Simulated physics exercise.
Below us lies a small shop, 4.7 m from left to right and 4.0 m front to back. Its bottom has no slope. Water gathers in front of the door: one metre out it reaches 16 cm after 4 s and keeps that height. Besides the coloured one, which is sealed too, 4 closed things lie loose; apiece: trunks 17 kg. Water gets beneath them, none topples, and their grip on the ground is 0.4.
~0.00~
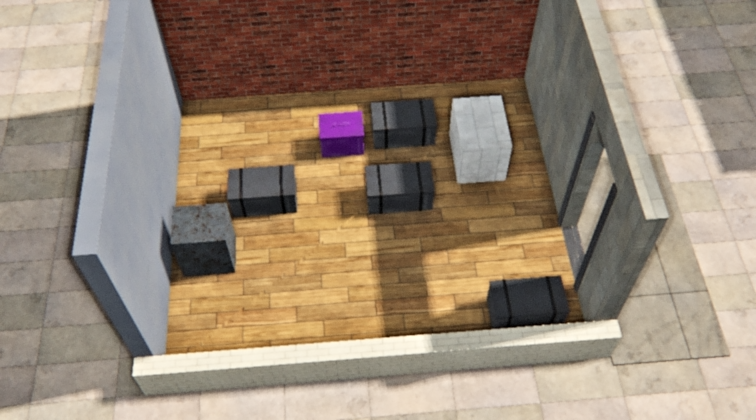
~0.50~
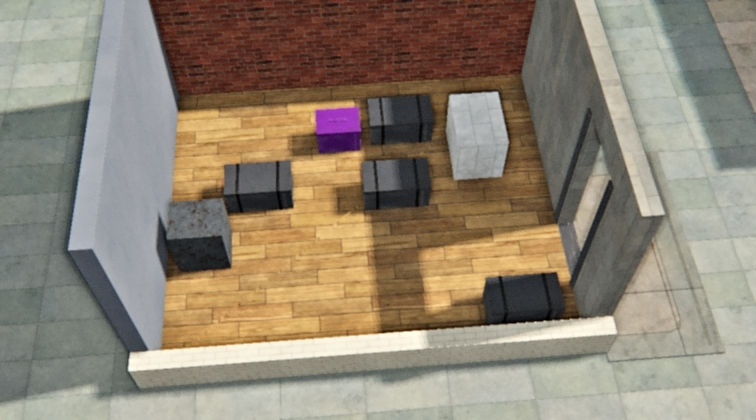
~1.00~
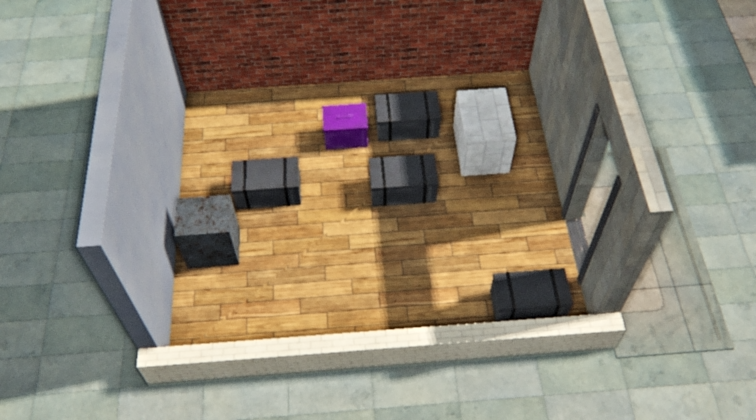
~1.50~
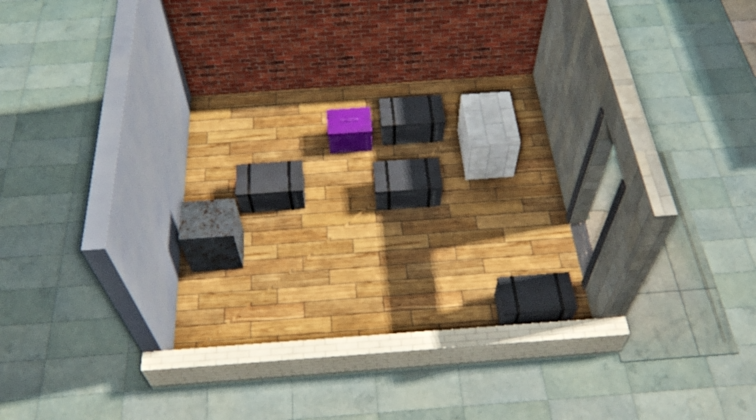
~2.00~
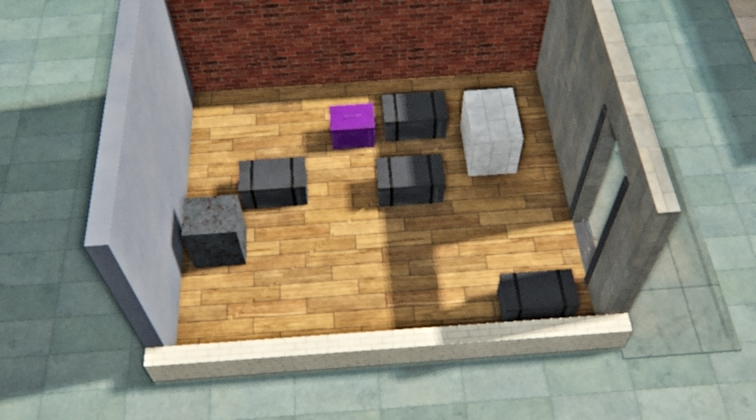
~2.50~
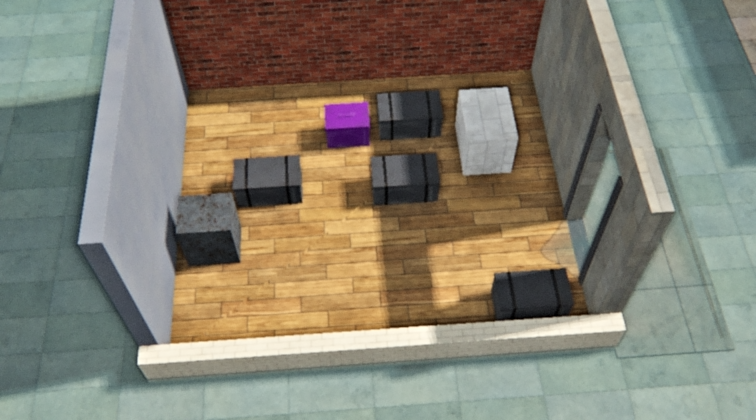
Water just beginning to show at the doorway of a small open-topped shop, where a purple chest and dark chests stay still.
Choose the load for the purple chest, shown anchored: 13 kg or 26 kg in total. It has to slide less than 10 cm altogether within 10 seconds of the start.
I expect that the lower weight is enough.
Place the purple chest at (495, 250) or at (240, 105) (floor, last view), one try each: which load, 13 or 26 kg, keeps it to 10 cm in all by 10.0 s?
In turn: It takes the larger; either load holds.
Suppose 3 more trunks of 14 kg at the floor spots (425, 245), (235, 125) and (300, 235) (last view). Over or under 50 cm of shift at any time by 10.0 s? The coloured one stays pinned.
In turn: Past it, short of it, less.
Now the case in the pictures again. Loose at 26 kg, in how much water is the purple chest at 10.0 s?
Roughly 1 cm.
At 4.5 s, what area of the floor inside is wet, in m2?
Some 4.0 m2.
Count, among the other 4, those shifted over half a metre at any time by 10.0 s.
That makes 0.
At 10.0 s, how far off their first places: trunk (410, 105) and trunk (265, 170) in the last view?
In that order: 0 cm, 0 cm.
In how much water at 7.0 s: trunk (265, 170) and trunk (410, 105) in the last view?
About 2 and 2 cm.
After 3.5 s the purple chest would be 0 cm from its start with 13 kg and 0 cm from its start with 26 kg; 0 cm of water round it then.
After 4.5 s the purple chest would be 0 cm from its start with 13 kg and 0 cm from its start with 26 kg; 0 cm of water round it then.
After 7.0 s the purple chest would be 0 cm from its start with 13 kg and 0 cm from its start with 26 kg; 1 cm of water round it then.
After 10.0 s the purple chest would be 0 cm from its start with 13 kg and 0 cm from its start with 26 kg; 1 cm of water round it then.
